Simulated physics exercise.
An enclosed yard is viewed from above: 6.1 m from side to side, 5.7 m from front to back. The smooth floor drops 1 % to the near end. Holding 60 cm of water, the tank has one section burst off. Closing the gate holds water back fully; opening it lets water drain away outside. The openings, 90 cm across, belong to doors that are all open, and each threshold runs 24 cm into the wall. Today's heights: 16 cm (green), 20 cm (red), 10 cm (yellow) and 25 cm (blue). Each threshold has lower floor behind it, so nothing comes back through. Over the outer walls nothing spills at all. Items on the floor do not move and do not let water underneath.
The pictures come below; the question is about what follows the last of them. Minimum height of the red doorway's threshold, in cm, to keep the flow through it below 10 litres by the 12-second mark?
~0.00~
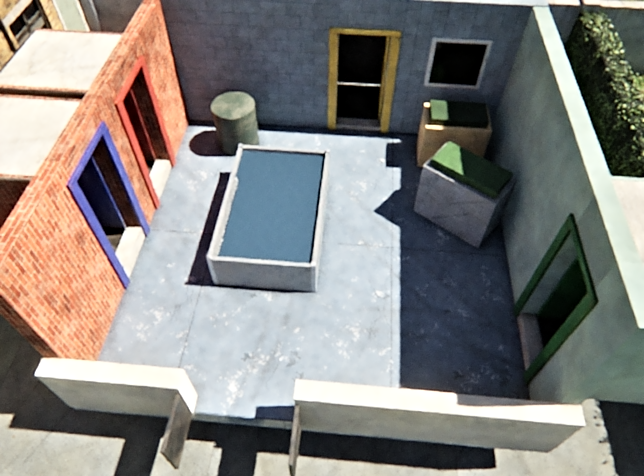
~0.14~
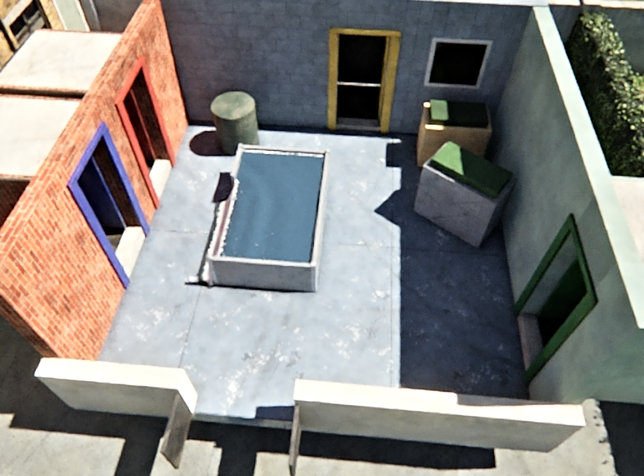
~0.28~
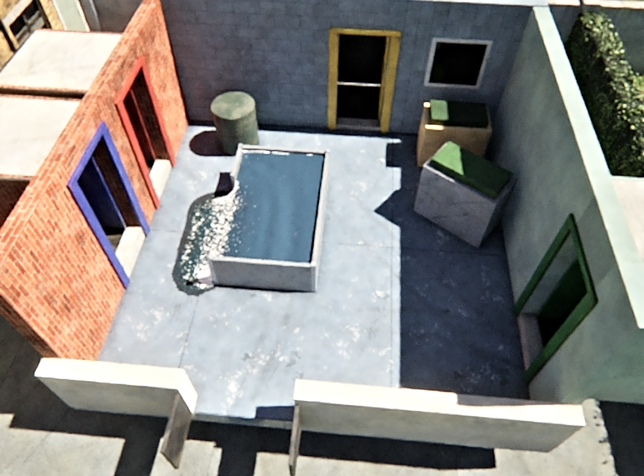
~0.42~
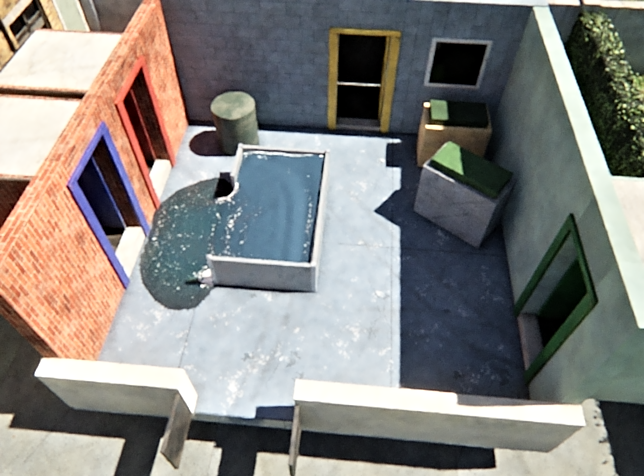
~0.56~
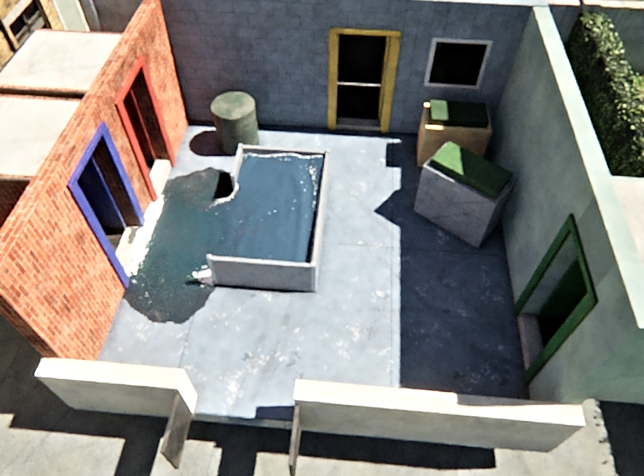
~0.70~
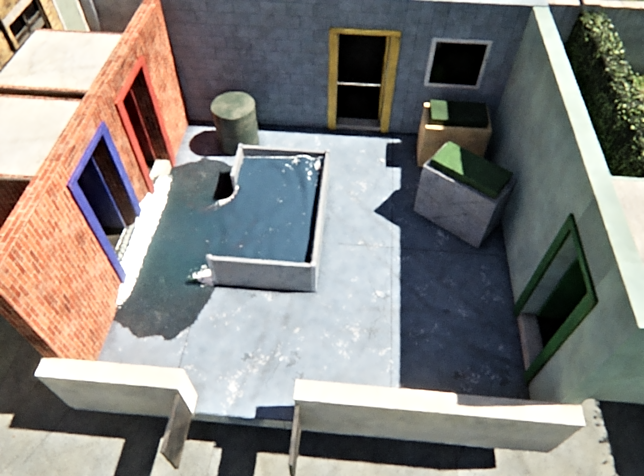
Roughly 21 cm.
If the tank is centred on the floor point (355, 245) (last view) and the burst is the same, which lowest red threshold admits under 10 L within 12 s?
About 15 cm.
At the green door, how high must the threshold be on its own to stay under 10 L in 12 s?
At green, roughly 8.5 cm.
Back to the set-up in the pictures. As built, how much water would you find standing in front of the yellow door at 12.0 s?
Some 2.5 cm.
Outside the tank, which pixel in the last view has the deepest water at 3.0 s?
(89, 385).
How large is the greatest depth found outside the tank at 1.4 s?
I'd estimate roughly 44 cm.
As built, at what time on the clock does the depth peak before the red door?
I'd guess close to 1.4 seconds.
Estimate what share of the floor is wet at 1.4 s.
Around 20 per cent of the floor.
After 1.4 s water covers 20 % of the floor, deepest (44 cm) near (141, 249); 23 cm at the red door, 5 litres in over its 20 cm threshold.
After 3.0 s water covers 45 % of the floor, deepest (33 cm) near (89, 385); 13 cm at the red door, 12 litres in over its 20 cm threshold.
After 12.0 s water covers 95 % of the floor, deepest (11 cm) near (321, 406); 4 cm at the red door, 12 litres in over its 20 cm threshold.
At the red door as built, the water arrived by 0.7 s and peaked near 23 cm at 1.4 s.
With a threshold of 17.5 cm, 22 litres would have come in within the 12 s; with 23.5 cm, 6 litres. So under 10 litres takes about 21 cm.
